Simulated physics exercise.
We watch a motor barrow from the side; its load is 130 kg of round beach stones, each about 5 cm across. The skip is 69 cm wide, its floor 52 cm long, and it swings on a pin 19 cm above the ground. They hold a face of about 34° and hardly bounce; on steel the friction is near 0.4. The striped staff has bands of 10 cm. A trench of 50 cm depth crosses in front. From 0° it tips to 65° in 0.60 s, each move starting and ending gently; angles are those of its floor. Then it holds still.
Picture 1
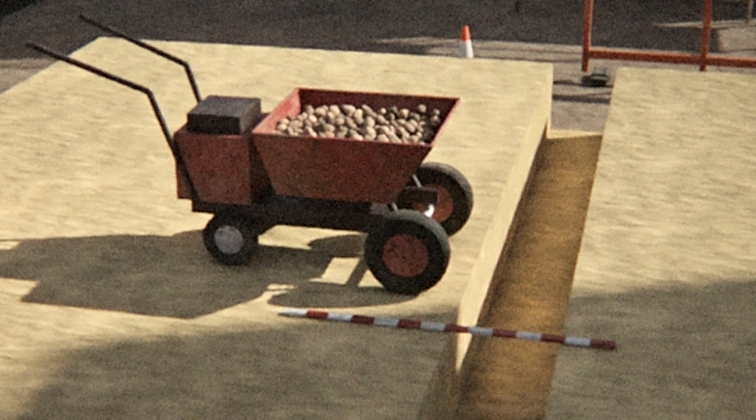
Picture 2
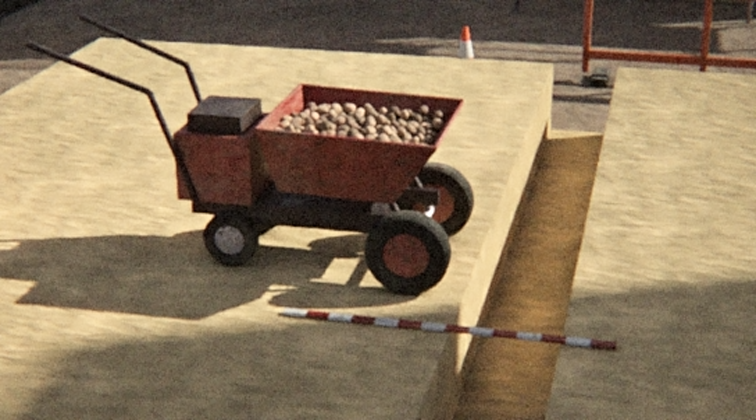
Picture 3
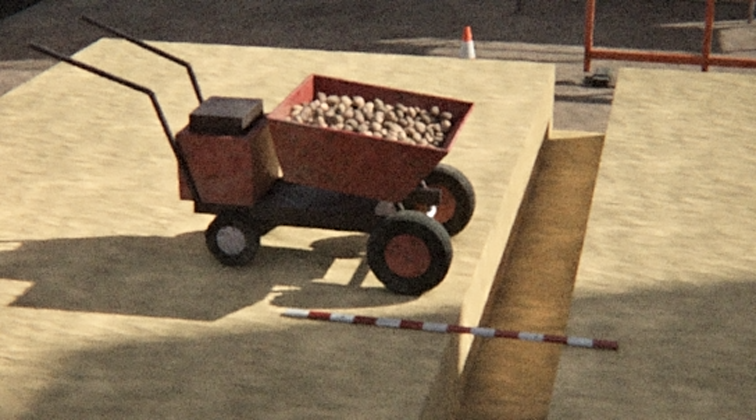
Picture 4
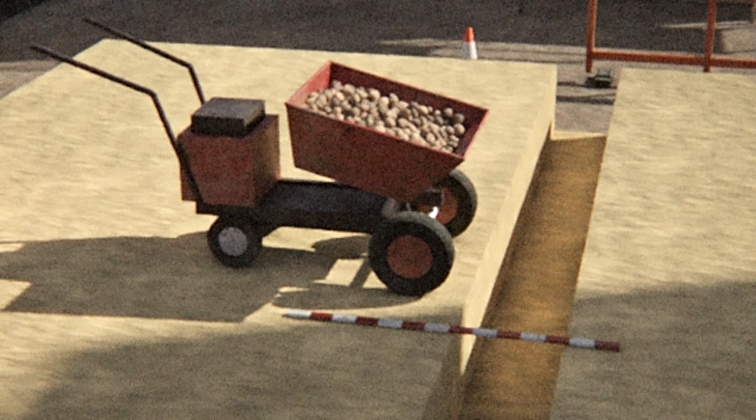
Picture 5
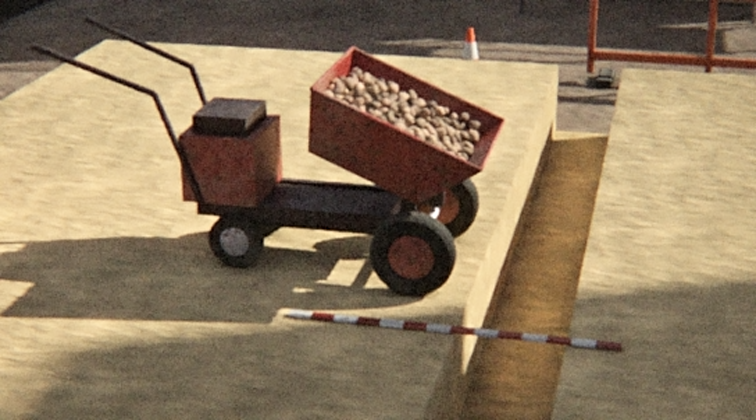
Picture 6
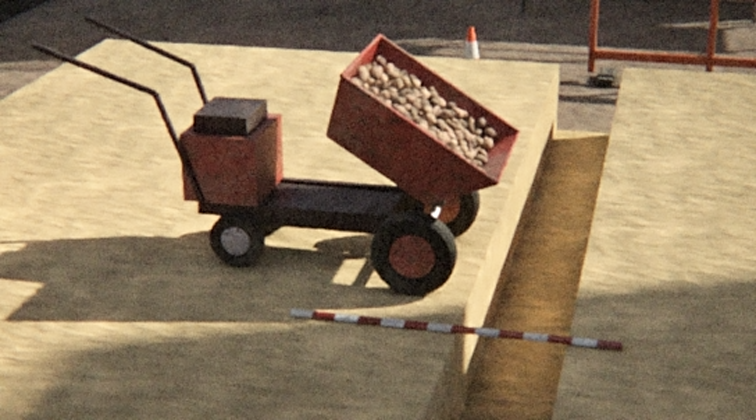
The red skip of a motor barrow, heaped with round, pale stones, stands over black wheels on sandy ground, seen from the side and slightly above. Dark handles rise at the left, a red-and-white striped staff lies in front, and a trench crosses at the right, with an orange cone and barrier behind. Slowly at first, the skip tilts steadily rightward, its left end rising high, while the barrow stays put.
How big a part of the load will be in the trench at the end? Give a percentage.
Close to 39 in a hundred.
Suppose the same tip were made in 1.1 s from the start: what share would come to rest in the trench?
In that case some 50 per cent.
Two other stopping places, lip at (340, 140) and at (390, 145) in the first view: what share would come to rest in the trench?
First some 85, then 70 per cent.
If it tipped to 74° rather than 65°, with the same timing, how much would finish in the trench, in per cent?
Then about 30 per cent.
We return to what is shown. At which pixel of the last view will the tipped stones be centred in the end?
Around (611, 278).
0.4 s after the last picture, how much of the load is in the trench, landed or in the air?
About 10 per cent by then.
Then, 0.1 s after the last picture the floor is at 55°, 100 % in the skip; the foremost stones are at (512, 188).
Then, 0.4 s after the last picture the floor is at 65°, 81 % in the skip, 12 % in the trench, 6 % past the trench; the foremost stones are at (605, 267).
Then, 0.7 s after the last picture the floor is at 65°, 30 % in the skip, 14 % in the trench, 56 % past the trench; the foremost stones are past the picture's edge.
Then, 2.7 s after the last picture the floor is at 65°, 3 % in the skip, 39 % in the trench, 58 % past the trench; the foremost stones are past the picture's edge.
